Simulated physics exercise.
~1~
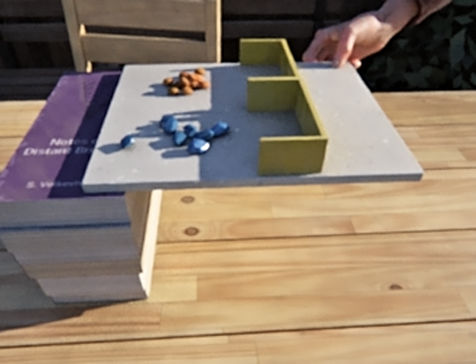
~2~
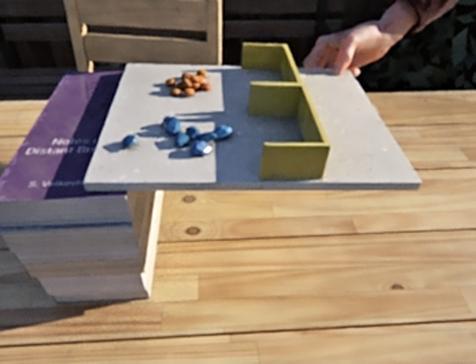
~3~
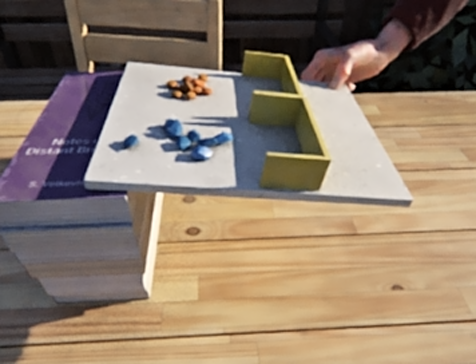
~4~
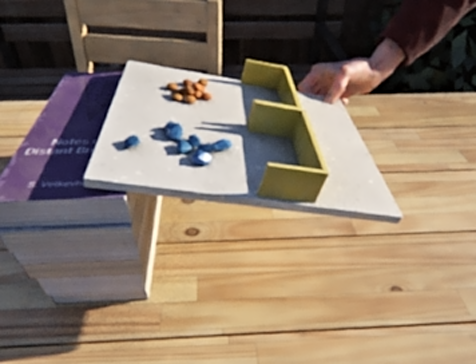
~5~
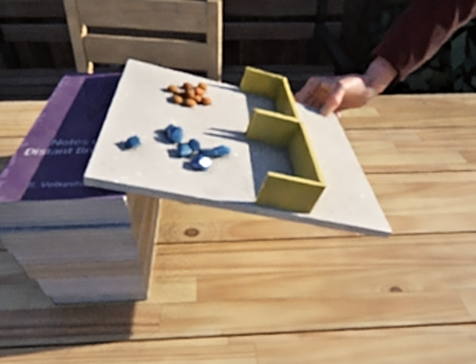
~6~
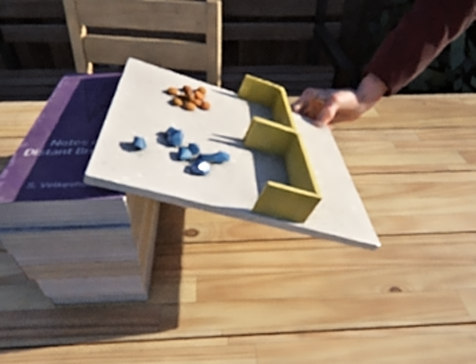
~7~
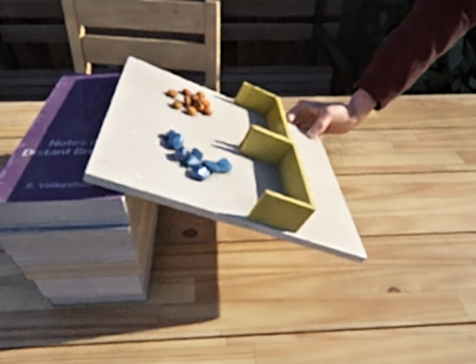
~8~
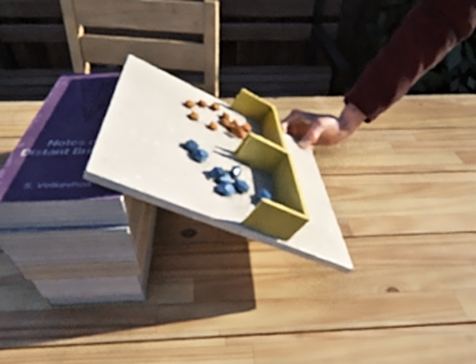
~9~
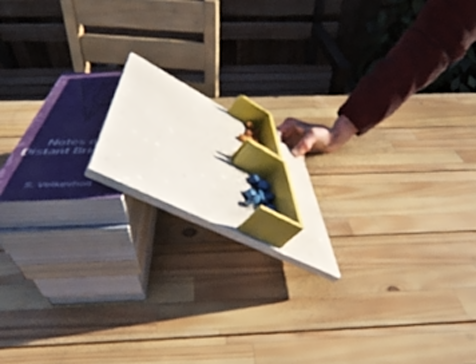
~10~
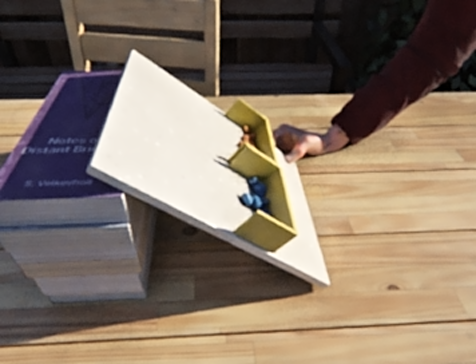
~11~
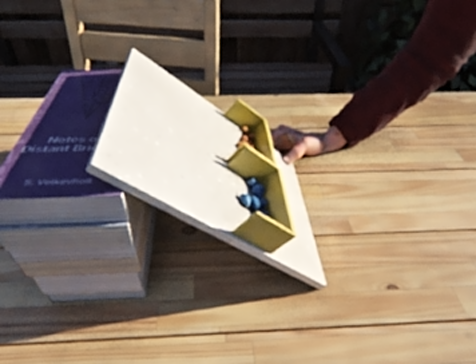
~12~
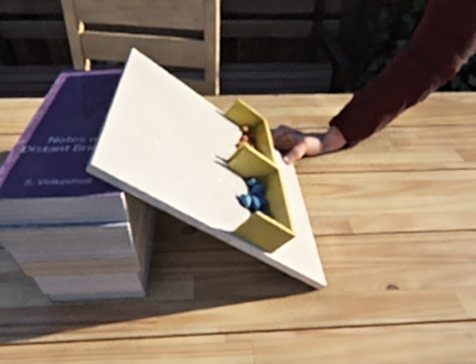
In the video, a hand lowers the right end of a pale board propped on a stack of books until it reaches the wooden table. As the slope steepens, a blue heap and an orange-brown heap slide down and end gathered against the yellow barriers.
